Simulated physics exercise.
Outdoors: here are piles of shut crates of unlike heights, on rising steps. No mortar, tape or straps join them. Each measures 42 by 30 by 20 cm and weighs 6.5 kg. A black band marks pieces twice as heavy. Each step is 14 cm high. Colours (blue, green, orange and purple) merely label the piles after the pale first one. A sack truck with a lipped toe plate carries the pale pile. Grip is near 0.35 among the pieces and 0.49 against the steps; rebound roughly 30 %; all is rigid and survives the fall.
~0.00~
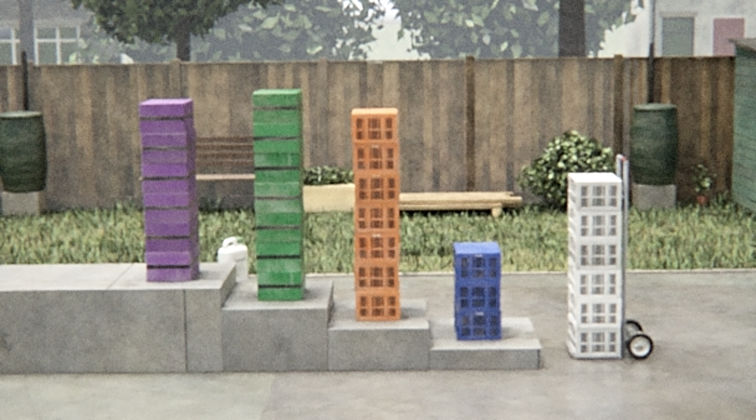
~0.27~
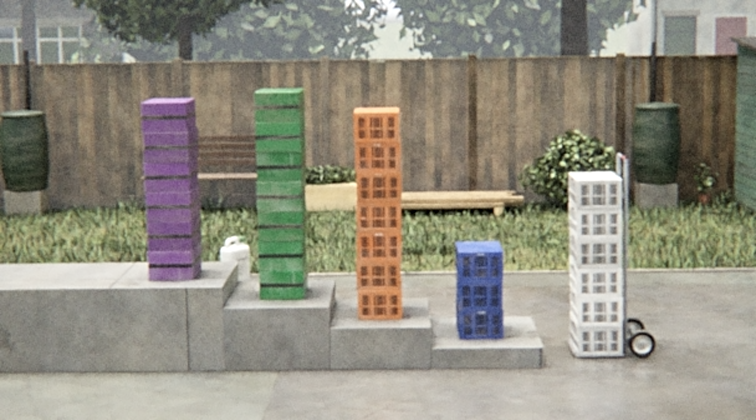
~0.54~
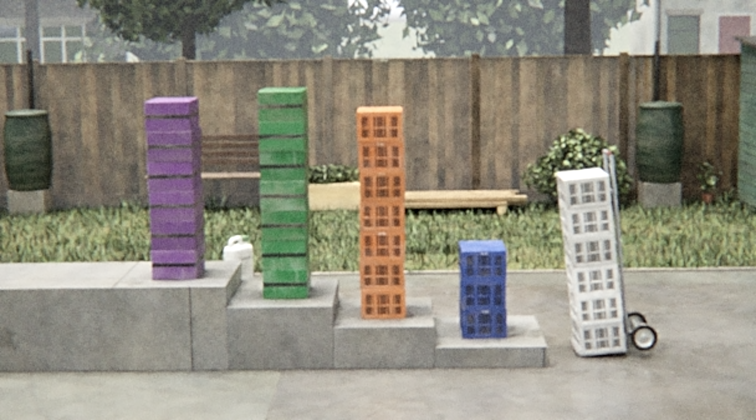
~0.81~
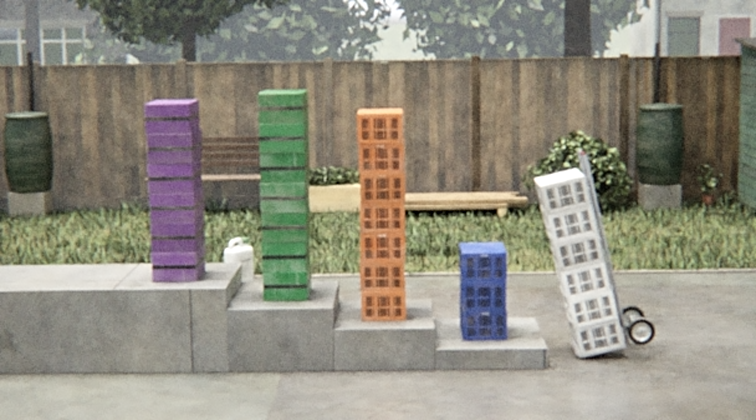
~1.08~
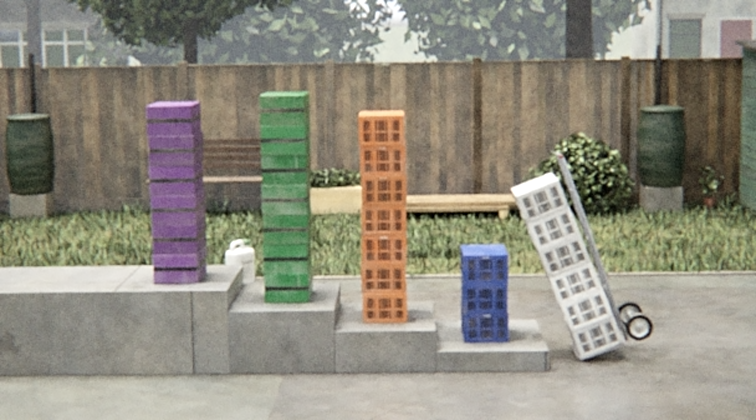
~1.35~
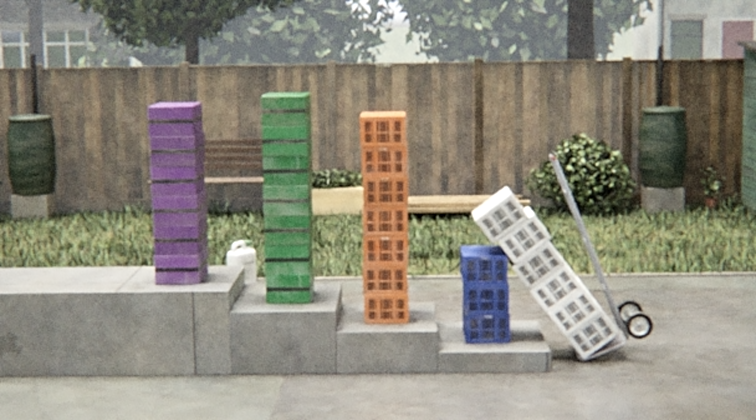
In a fenced yard, purple, green, orange and blue crate stacks stand on stepped blocks while a hand truck tilts a white stack leftward; the white stack then leans farther than the truck, separating from its frame and reaching the blue stack.
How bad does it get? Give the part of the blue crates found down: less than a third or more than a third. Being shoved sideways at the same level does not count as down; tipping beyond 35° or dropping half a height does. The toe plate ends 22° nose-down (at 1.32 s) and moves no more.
It comes to less than a third.
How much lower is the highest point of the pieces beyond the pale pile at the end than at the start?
About 0 cm.
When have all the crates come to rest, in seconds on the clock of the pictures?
Near 2.0 s.
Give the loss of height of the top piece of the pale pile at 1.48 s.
About 20 cm.
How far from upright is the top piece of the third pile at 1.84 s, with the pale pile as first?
It leans some 0°.
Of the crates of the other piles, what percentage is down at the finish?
Near 0 per cent.
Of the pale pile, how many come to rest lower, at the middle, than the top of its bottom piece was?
1 pale pieces.
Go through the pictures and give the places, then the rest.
In the first picture (pixels give the middle of a visible side), truck frame (625, 200) 0° forward; top blue crate (479, 268); top orange crate (374, 129); none of the others has stirred.
In the second picture, truck frame (626, 198) 1° forward; top blue crate (481, 267).
In the third picture, truck frame (615, 194) 6° forward, top of the pale pile leaning 6°; top blue crate (484, 266); none of the others has stirred.
In the fourth picture, truck frame (593, 193) 13° forward, top of the pale pile leaning 13°; top blue crate (485, 268); none of the others has stirred.
In the fifth picture, truck frame (575, 195) 20° forward, top of the pale pile leaning 21°; top blue crate (486, 270); none of the others has stirred.
In the sixth picture, truck frame (570, 196) 22° forward, top of the pale pile leaning 36°; top blue crate (485, 271); top orange crate (383, 131); none of the others has stirred.
After 1.48 s, 6 of the pale pile down; none of the 3 blue crates down (0 of 23 in all colours); top blue crate 8 cm from its place.
After 1.84 s, 5 of the pale pile down; none of the 3 blue crates down (0 of 23 in all colours); top blue crate 28° from how it stood.
In the end (2.4 s), 5 of the pale pile down; none of the 3 blue crates down (0 of 23 in all colours); top blue crate 32° from how it stood, 9 cm lower; top orange crate 35 mm from its place. That is 0 per cent. From the last view, middles, top blue crate near (428, 279), top orange crate near (378, 129).
